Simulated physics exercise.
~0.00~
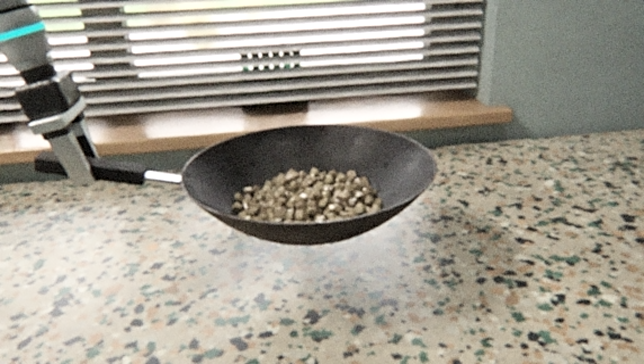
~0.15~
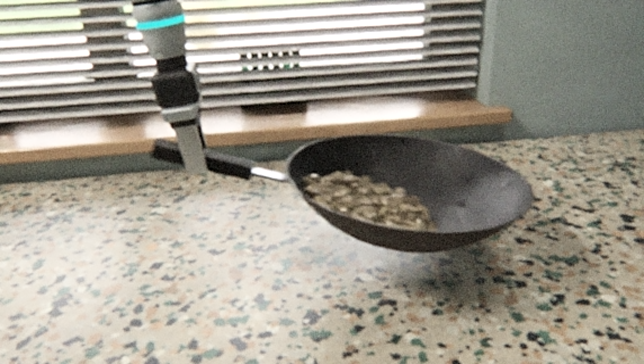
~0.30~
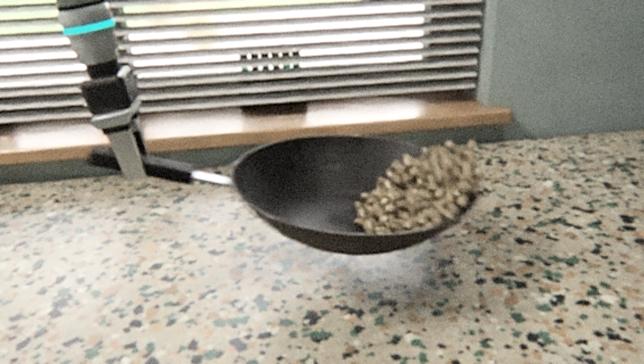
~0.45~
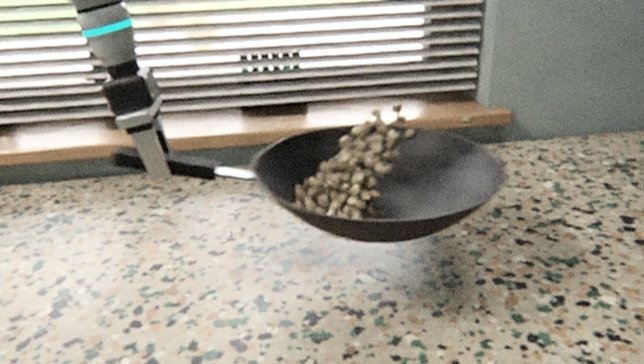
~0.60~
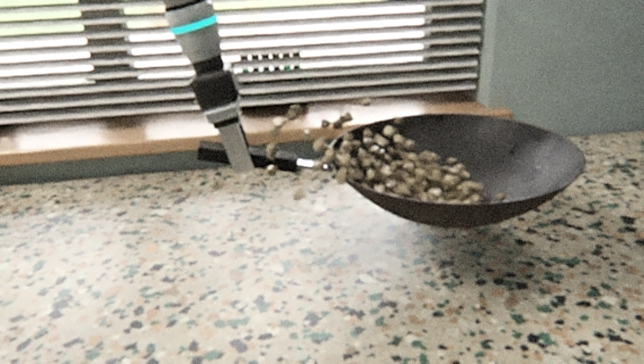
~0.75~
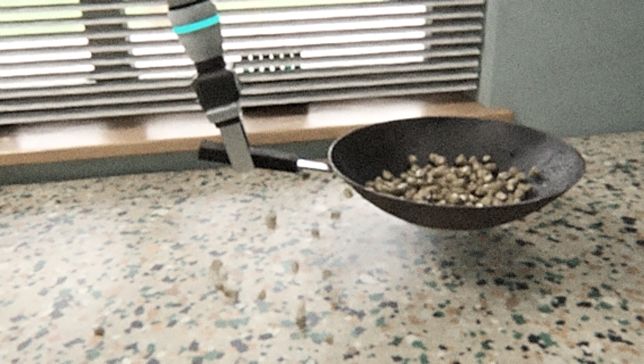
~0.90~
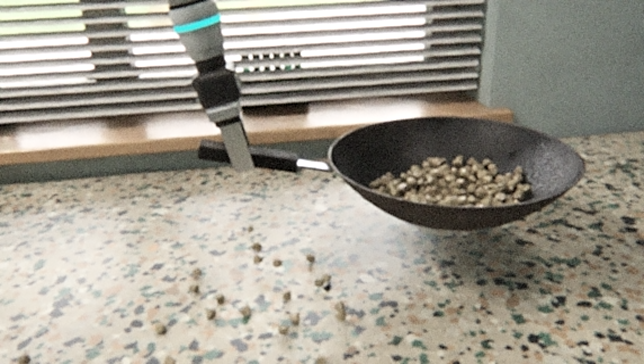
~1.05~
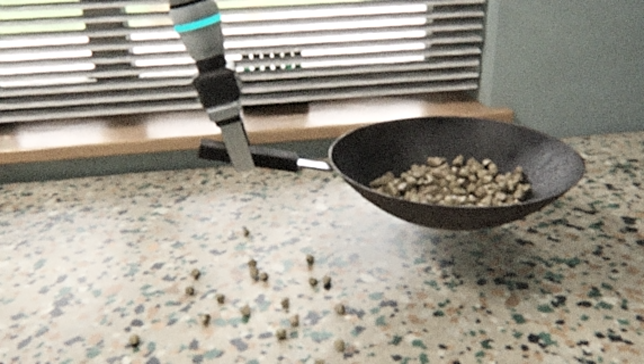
On a speckled counter, a robot arm jerks a wok sideways, spilling some pebbles.
